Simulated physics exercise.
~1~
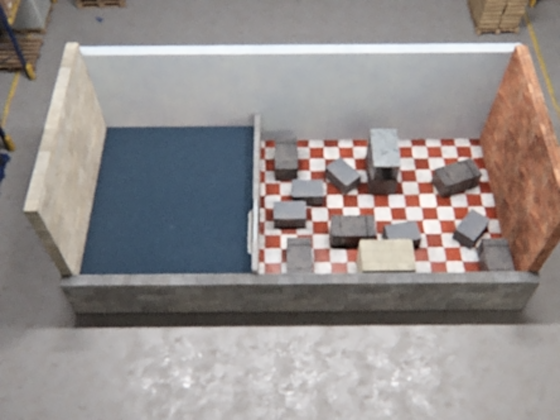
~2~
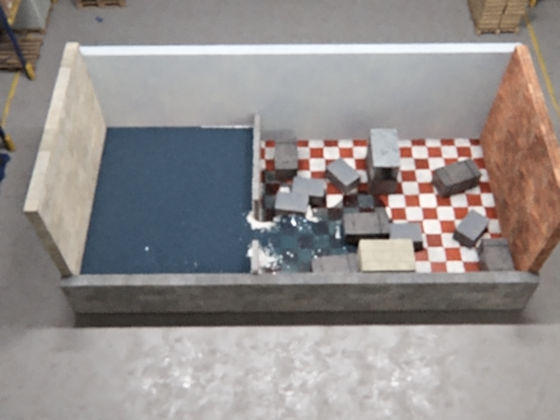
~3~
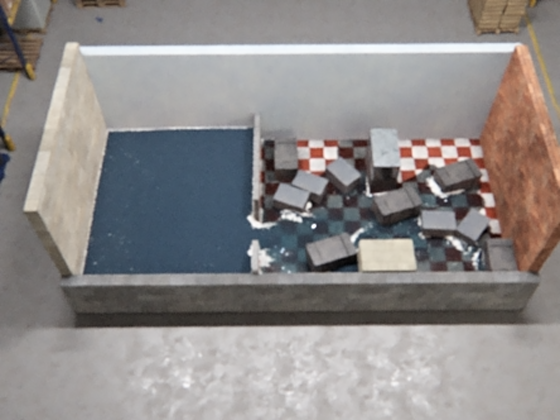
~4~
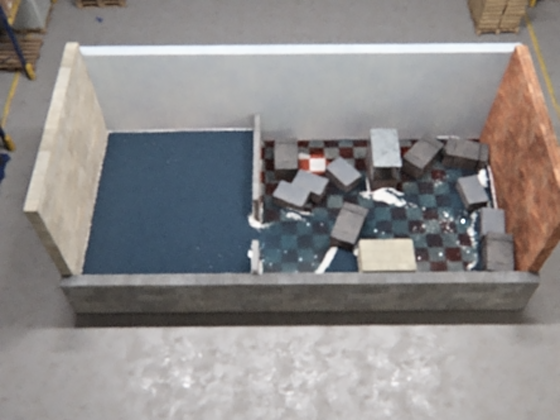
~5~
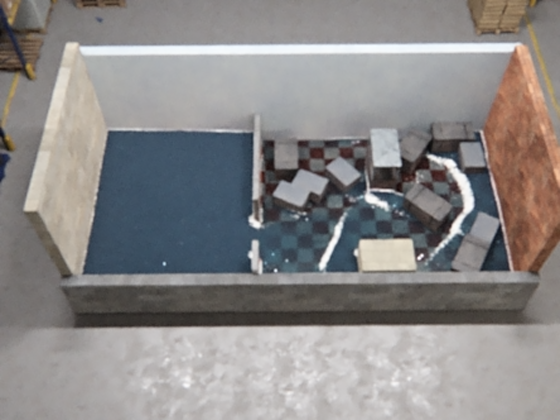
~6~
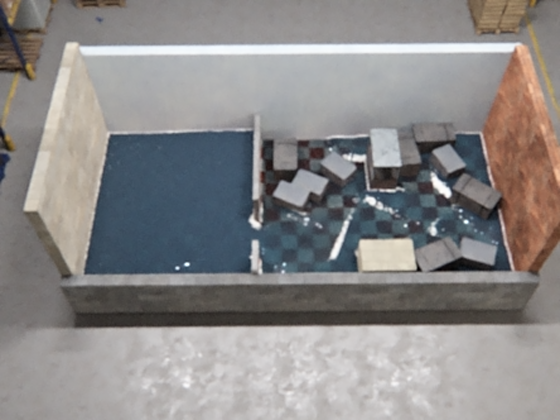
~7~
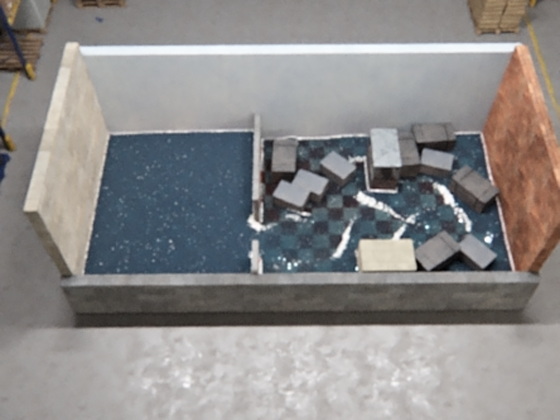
The clip shows a walled basement split by a divider, with water on the left and gray blocks on a red-and-white checkered floor at right. Water pours through a gap, spreads across the tiles, and carries several blocks toward the right side, where they end up clustered in rippling water.
